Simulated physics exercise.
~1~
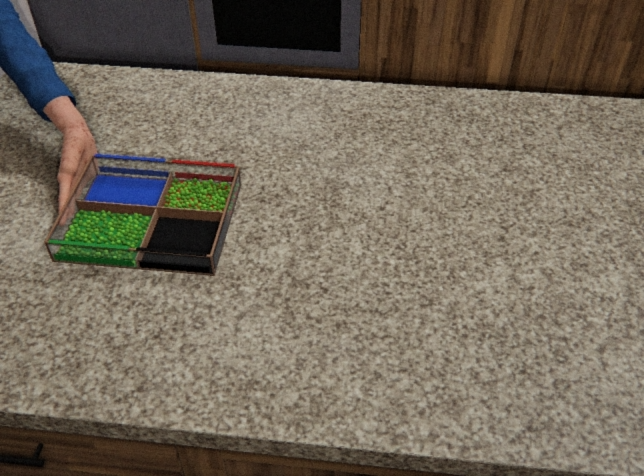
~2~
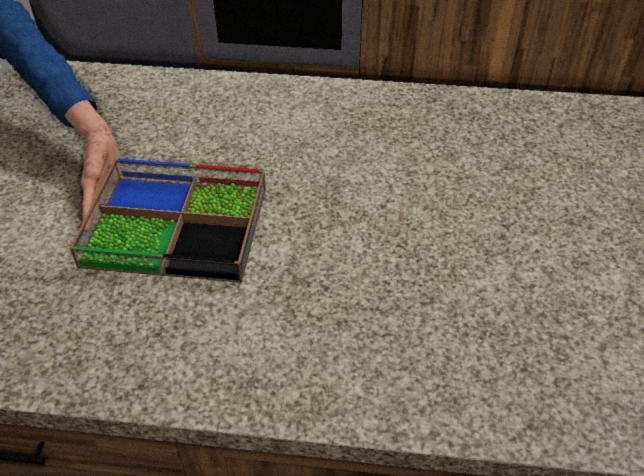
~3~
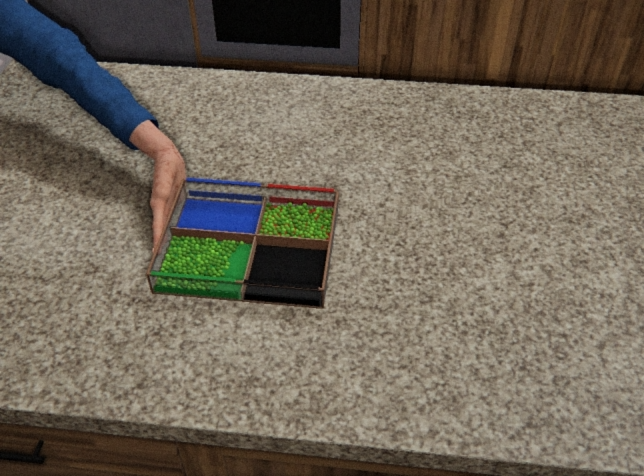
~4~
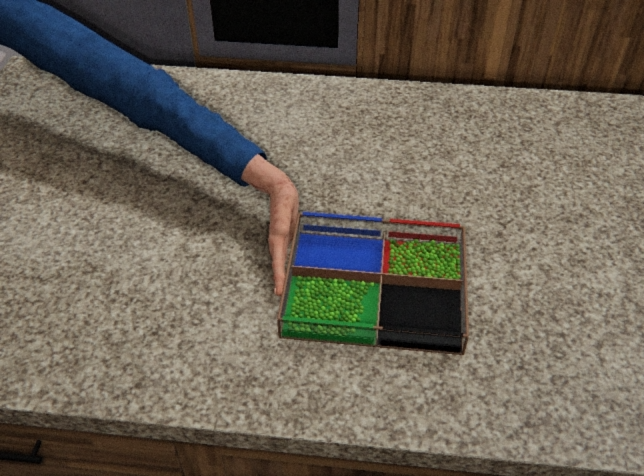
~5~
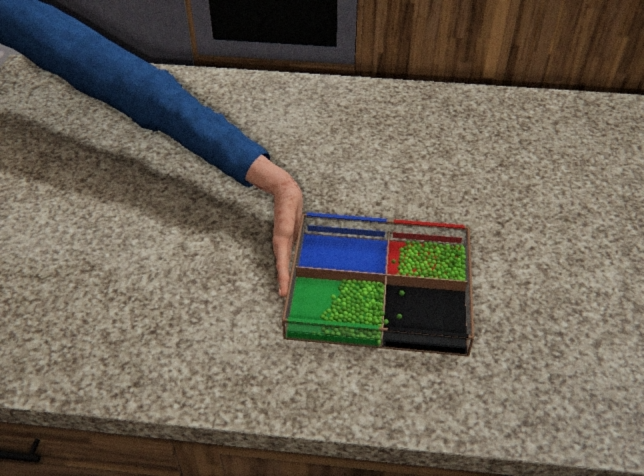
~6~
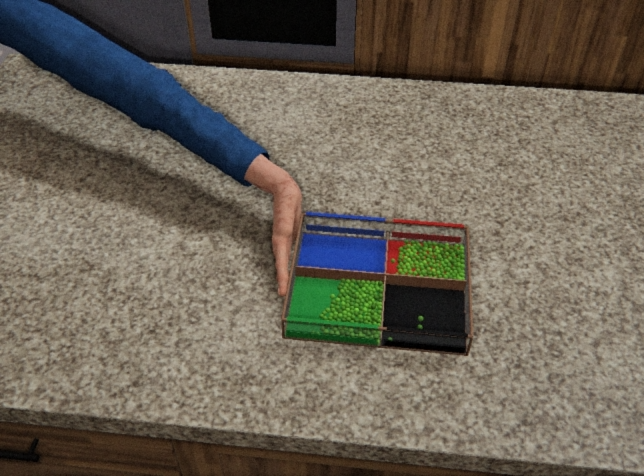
A clear divided tray of green peas was pushed right and slightly forward across a stone counter by a hand in a blue sleeve, then stopped, and the peas slid rightward in their sections, a few ending up in the black one.
